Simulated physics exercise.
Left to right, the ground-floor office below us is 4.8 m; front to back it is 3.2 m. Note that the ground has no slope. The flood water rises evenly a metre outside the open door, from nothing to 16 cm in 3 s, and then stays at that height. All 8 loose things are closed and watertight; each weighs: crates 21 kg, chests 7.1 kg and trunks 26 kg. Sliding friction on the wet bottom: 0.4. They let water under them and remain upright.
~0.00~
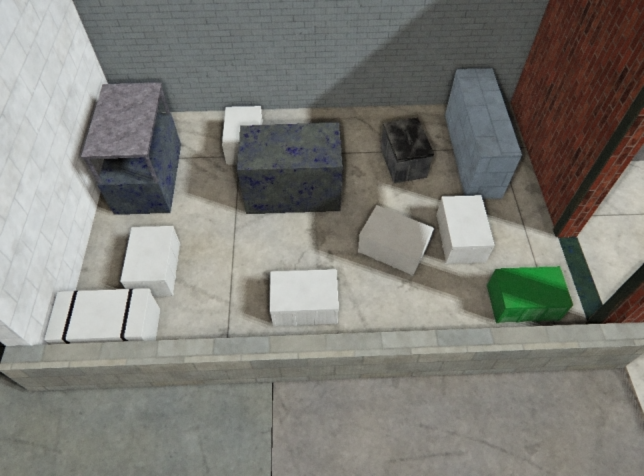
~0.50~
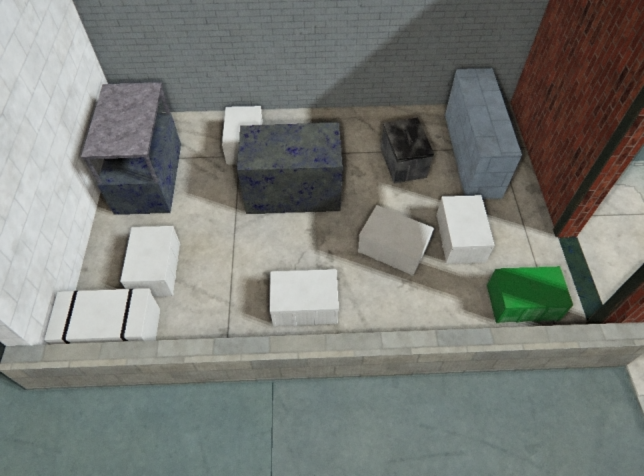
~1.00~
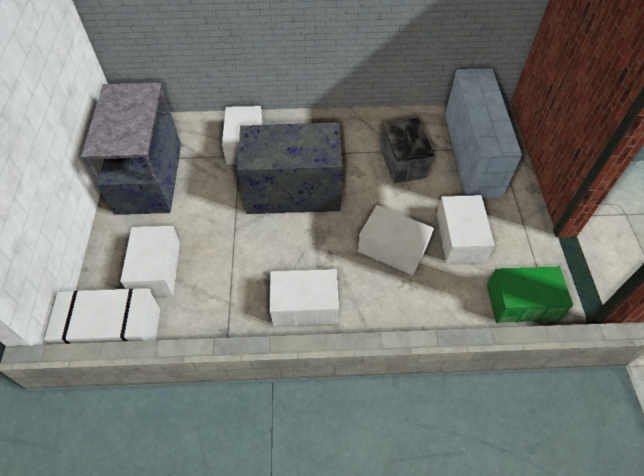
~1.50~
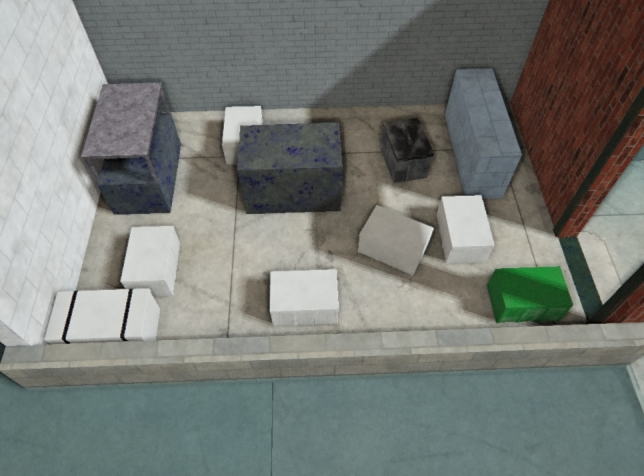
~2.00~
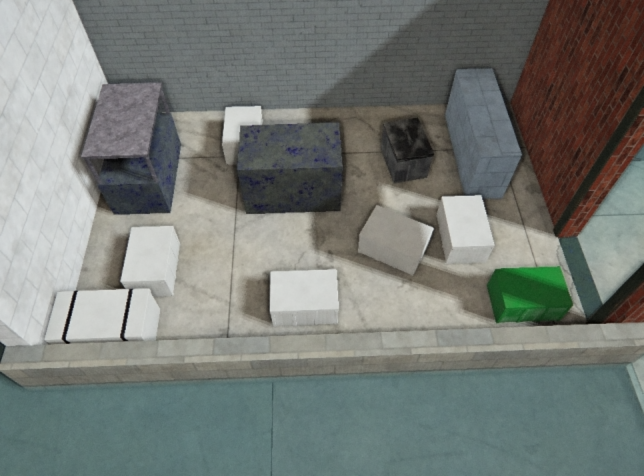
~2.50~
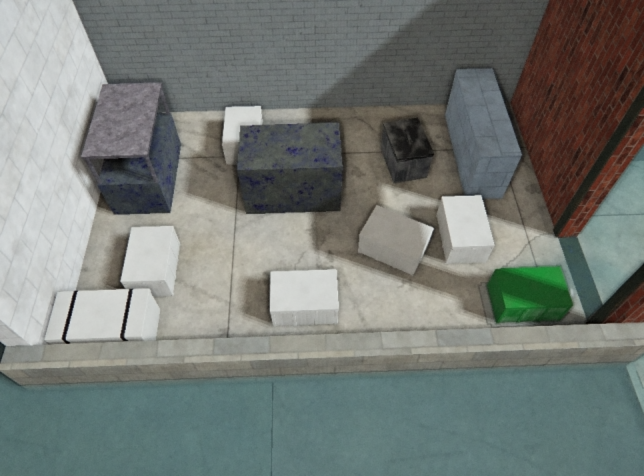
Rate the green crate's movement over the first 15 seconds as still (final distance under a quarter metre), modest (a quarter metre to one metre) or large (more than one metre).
The rating is large.
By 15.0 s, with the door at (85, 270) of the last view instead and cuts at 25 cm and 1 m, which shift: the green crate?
The green crate creeps a bit.
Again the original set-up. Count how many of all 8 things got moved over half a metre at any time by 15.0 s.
Total: 5.
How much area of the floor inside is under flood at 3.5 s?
My estimate is roughly 1.5 m2.
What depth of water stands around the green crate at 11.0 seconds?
7 cm or so.
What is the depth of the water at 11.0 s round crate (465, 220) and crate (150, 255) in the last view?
Around 7 cm and 6 cm.
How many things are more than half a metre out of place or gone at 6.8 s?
The number I get is 2.
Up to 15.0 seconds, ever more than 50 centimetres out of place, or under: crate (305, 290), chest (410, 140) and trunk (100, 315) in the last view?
Well, in sequence it's lower, greater, lower.
After 3.5 s the green crate is near (528, 288), 0.1 m from its start, aground; 0 afloat.
After 6.8 s the green crate is near (353, 288), 1.6 m from its start, aground; 0 afloat.
After 11.0 s the green crate is near (348, 292), 1.7 m from its start, aground; 2 afloat.
After 15.0 s the green crate is near (347, 306), 1.7 m from its start, afloat; 7 afloat.
